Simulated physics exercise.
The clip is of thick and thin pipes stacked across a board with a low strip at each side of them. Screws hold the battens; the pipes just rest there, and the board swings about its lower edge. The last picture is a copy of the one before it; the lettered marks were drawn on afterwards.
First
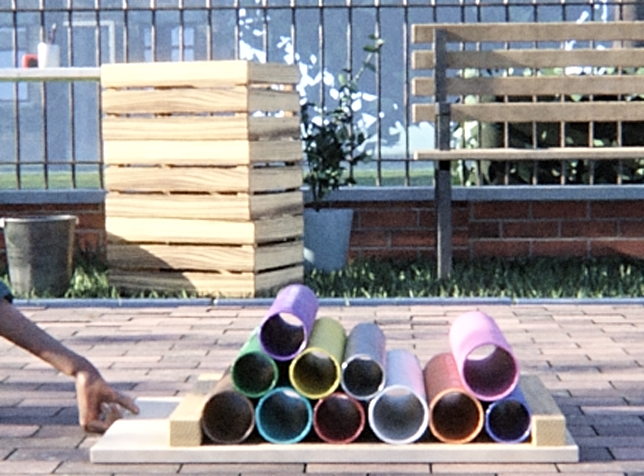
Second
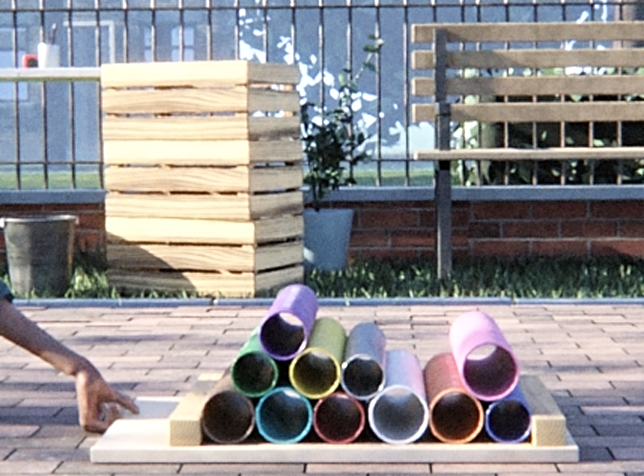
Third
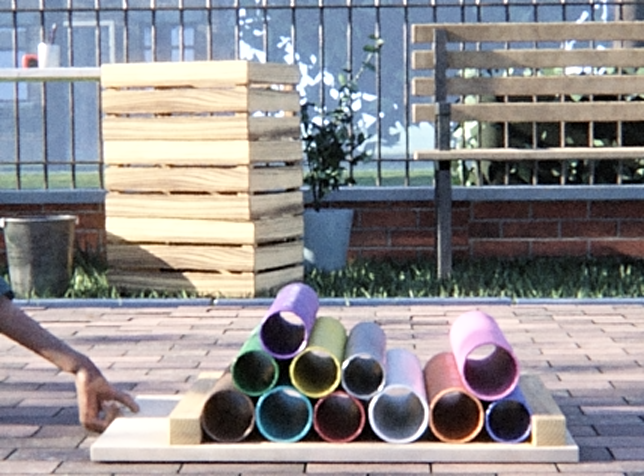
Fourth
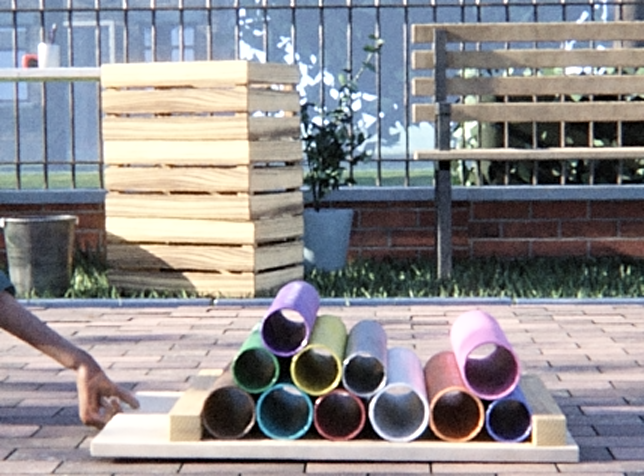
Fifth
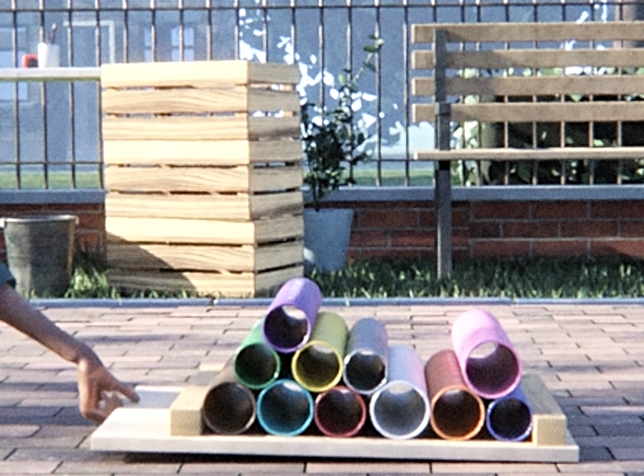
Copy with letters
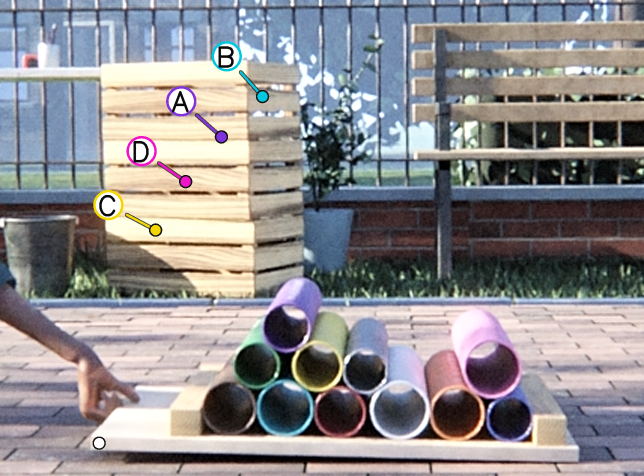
A hand slightly raising the left end of a wooden board stacked with colourful pipes on a brick-paved patio.
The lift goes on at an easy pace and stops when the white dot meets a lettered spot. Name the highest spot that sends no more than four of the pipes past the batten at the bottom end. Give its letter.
Raise it to C.
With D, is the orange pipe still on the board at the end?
Yes, with D.
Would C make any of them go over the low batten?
Yes, at C.
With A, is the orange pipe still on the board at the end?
Yes, with A.
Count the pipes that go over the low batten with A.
With A, five.
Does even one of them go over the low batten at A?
At A: Yes.
On the marked copy, A at (222, 137); B at (263, 96); C at (156, 230); D at (186, 182); the white dot at (99, 443).
Following C. Soon after the start, board at 21°.
Later, board at 28°.
In the end, board at 28°, four over the low batten (yellow, pink, grey, purple).
As for the rest, A five over the low batten; B five over the low batten; D five over the low batten.
